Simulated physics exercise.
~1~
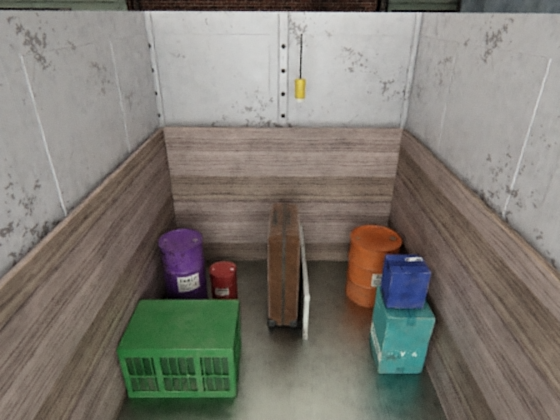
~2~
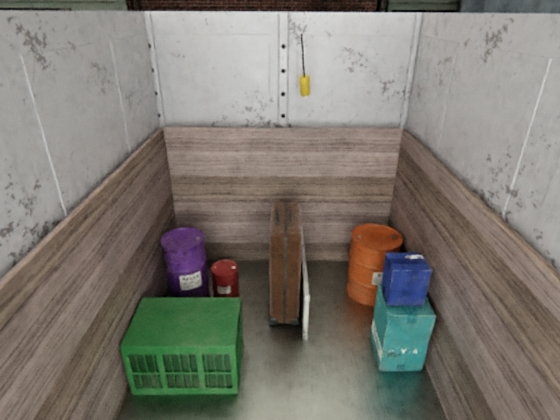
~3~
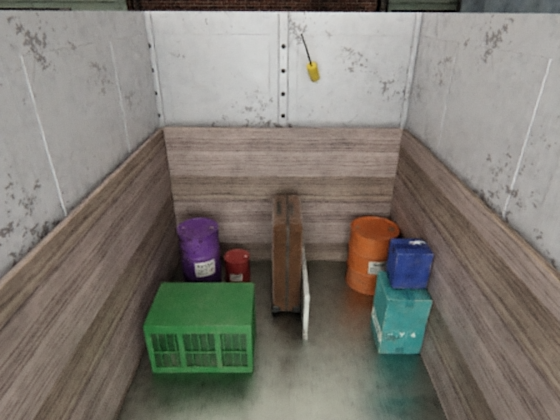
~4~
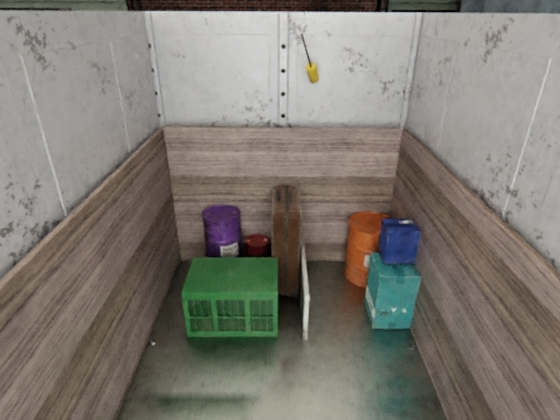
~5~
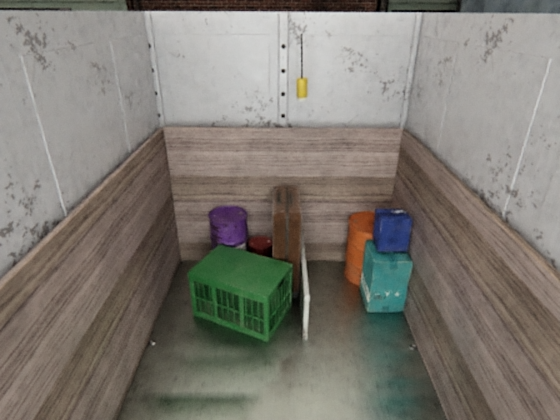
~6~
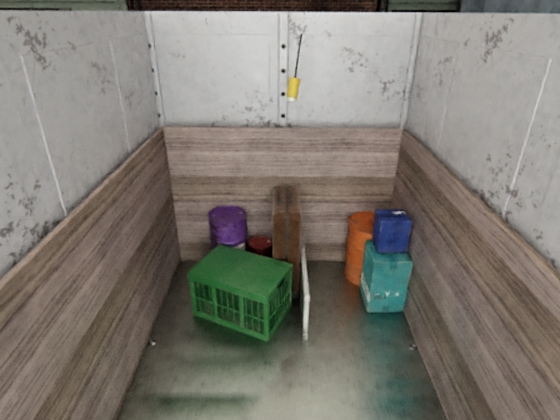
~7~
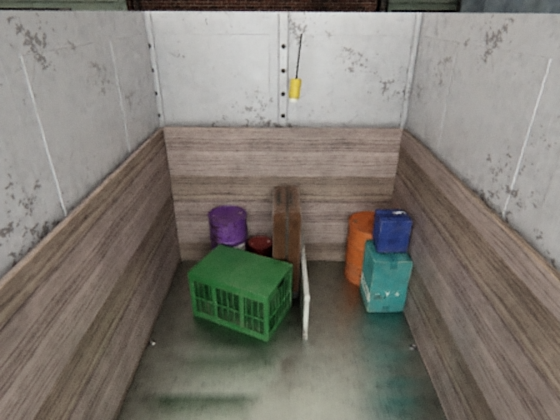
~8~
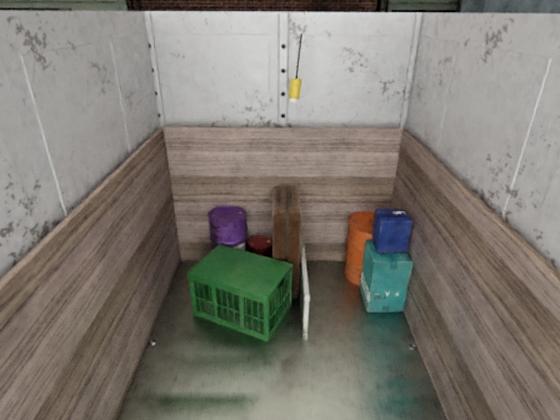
The clip opens on the load bay of a van, with a green chest, a purple drum and a red canister left of a brown case and low pale board, and an orange drum beside a blue box on a turquoise box at right. A yellow tag hanging above swings to the right, and the load begins sliding toward the bulkhead. The green chest, purple drum and red canister also drift right, closing on the case. The chest then turns at an angle as the turquoise and blue boxes move farther back. Finally, everything rests upright near the bulkhead.
